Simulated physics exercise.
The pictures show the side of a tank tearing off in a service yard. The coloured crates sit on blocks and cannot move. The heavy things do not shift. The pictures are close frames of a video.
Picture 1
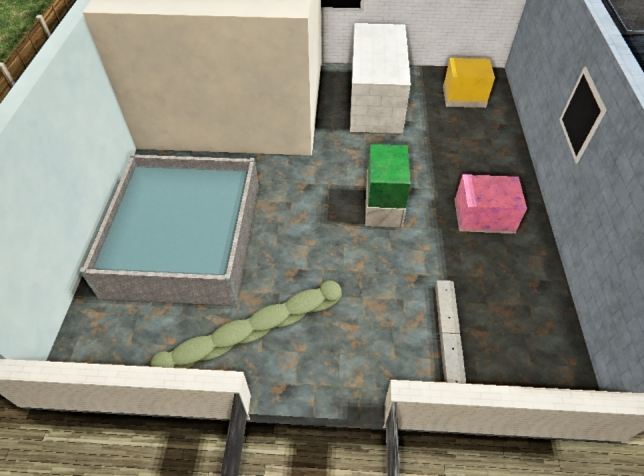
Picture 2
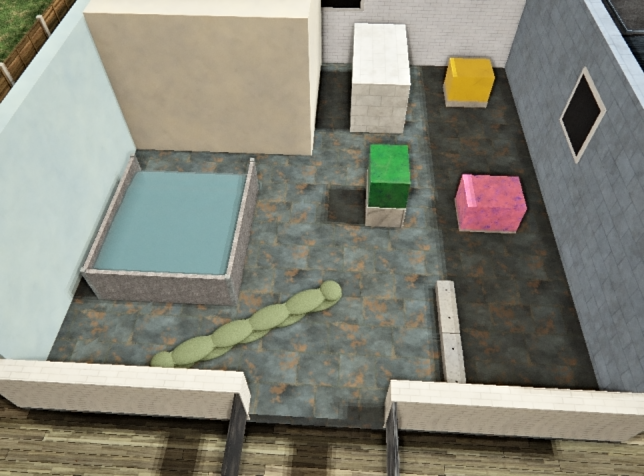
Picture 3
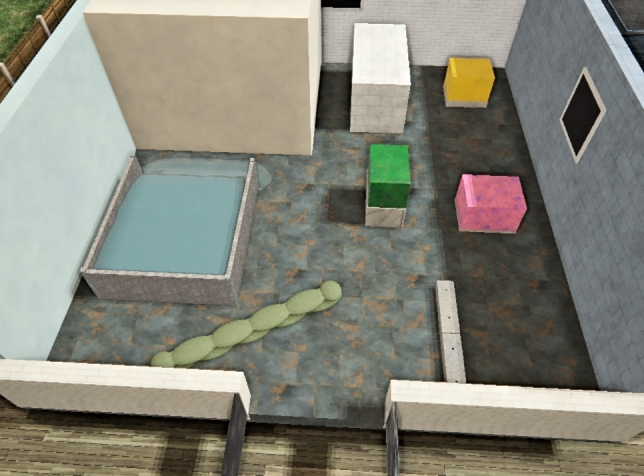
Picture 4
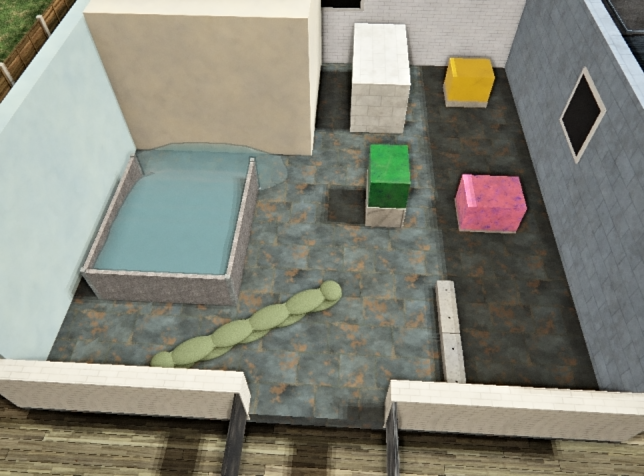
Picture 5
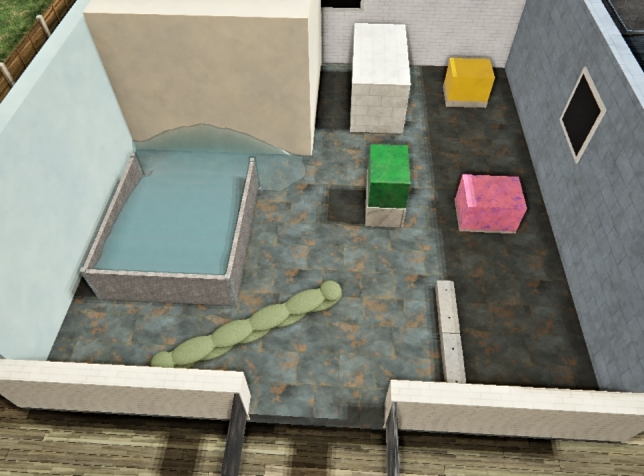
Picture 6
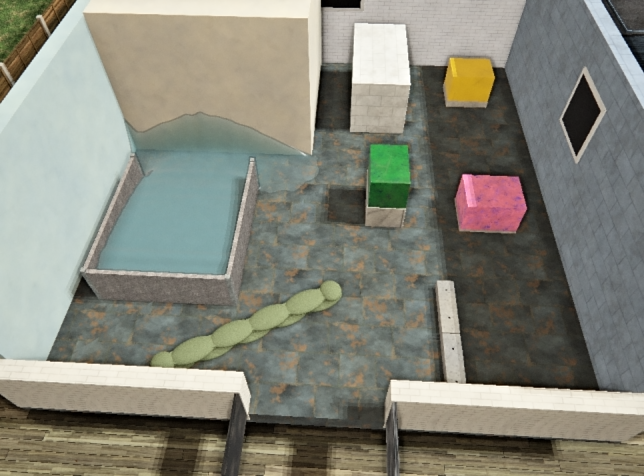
A walled service yard with a mottled blue-grey tiled floor is seen from above its open front by a still camera. An open tank of blue water stands at left beneath a big beige block, with a lumpy green strip before it and white, green, yellow and pink blocks to the right. The tank's far side disappears, and water pours out, climbing the beige block and spreading rightward across the floor.
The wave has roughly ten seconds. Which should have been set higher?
One by one: The pink crate is wetted; the green crate escapes dry; the yellow crate escapes dry.
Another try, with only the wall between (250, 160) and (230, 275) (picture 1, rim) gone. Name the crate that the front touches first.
The crate marked green.
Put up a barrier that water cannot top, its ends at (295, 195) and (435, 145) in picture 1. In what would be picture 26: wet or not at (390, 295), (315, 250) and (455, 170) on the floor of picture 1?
One after the other: Clear, under water, free of water.
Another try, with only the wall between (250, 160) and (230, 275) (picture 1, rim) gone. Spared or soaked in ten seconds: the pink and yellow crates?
Pink is soaked, yellow ends up wet.
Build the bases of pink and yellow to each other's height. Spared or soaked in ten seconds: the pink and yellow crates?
Then: The pink one escapes it, the yellow one ends up wet.
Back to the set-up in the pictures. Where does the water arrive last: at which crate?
I say the yellow one.
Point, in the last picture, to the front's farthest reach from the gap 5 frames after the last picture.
Around (390, 158).
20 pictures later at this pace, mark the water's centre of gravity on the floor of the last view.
Near (244, 221).
A moment on, water covers 10 % of the floor; the pink crate not reached, the green crate water round its plinth, the yellow crate not reached.
Next, water covers 25 % of the floor; the pink crate water round its plinth, the green crate water round its plinth, the yellow crate not reached.
Then, water covers 55 % of the floor; the pink crate water round its plinth, the green crate water round its plinth, the yellow crate water round its plinth.
Later, water covers 80 % of the floor; the pink crate water round its plinth, the green crate water round its plinth, the yellow crate water round its plinth.
In the end, water covers 95 % of the floor; the pink crate was topped, the green crate stayed above the water, the yellow crate stayed above the water.
